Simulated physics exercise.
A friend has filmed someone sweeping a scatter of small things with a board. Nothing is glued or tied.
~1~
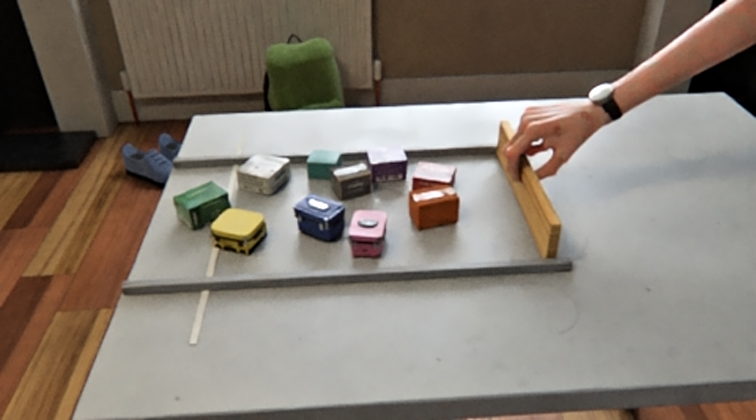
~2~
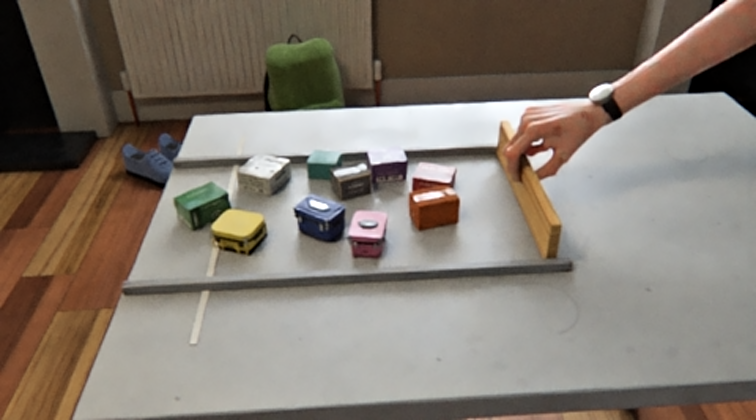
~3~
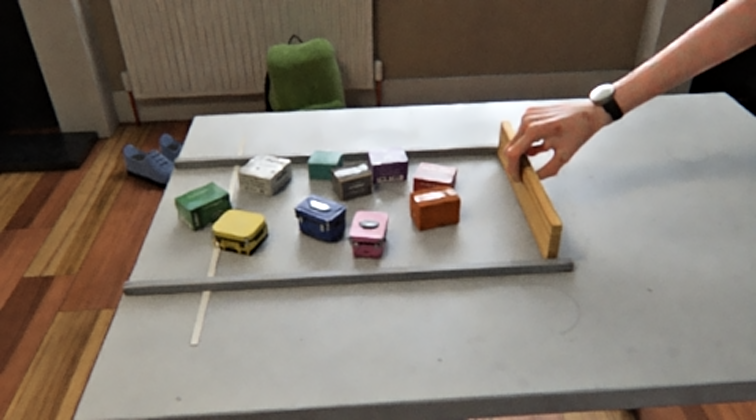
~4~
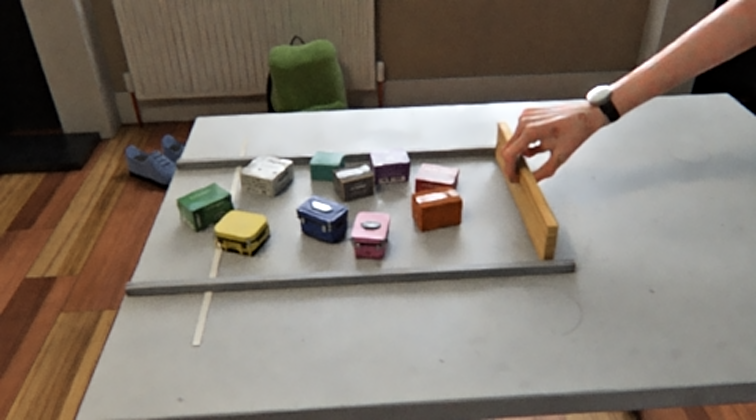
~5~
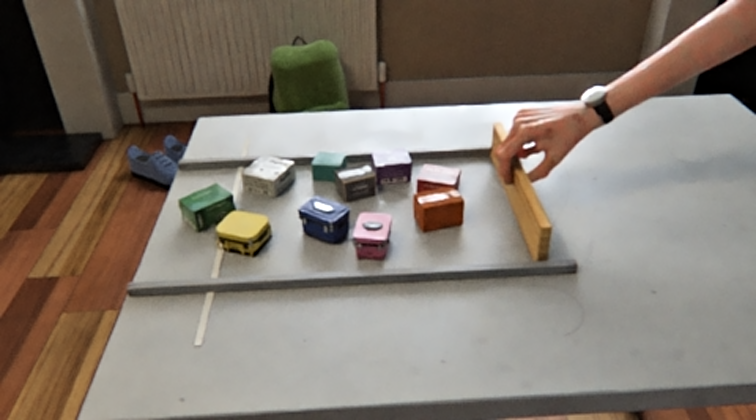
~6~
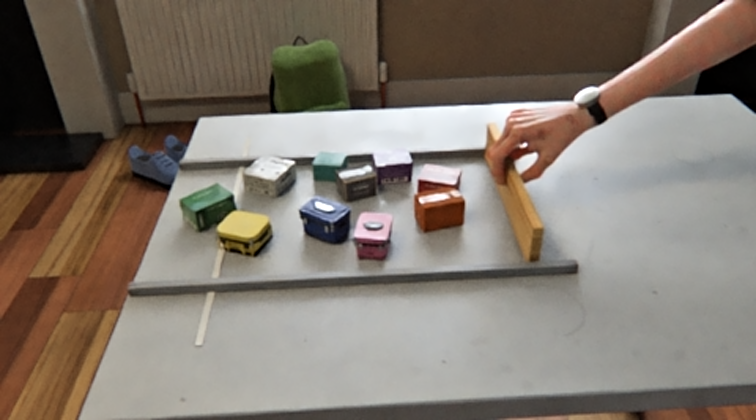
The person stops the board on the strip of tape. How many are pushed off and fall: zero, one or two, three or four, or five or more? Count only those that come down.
Here the number that fall off is one or two.
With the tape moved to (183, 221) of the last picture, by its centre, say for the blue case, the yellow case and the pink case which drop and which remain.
The blue case goes over; the yellow case comes down; the pink case survives.
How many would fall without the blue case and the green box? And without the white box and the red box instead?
It would be 1 and 0.
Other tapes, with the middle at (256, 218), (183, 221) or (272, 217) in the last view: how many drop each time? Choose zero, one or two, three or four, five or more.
In that order: None; five or more; none at all.
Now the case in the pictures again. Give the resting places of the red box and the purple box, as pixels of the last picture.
About (213, 196), and the other about (218, 176).
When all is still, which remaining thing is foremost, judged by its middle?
It is the yellow case.
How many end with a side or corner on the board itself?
The number is 4.
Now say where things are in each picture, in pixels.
Green box (203, 205); yellow case (239, 232); white box (264, 174); board (525, 184); tape (224, 217), in the first picture.
Yellow case (240, 232); board (525, 184), in the second picture.
White box (265, 175); orange box (435, 208), in the third picture.
Green box (206, 207); turquoise block (327, 166), in the fourth picture.
Yellow case (244, 234); purple box (391, 166), in the fifth picture.
Green box (209, 207); yellow case (245, 234); white box (270, 176); board (510, 187); tape (229, 219), in the sixth picture.
Soon after, none off yet; green box at rest near (209, 207); yellow case at rest near (245, 234); white box at rest near (270, 176).
Then, none off yet; green box at rest near (209, 207); yellow case moving near (240, 235); white box moved a little near (252, 178).
Further on, none off yet; green box moved a little near (189, 212); yellow case moved well along near (169, 251); white box moved well along near (183, 181).
At rest, the number that fall off is one or two; fallen, white box and green box.
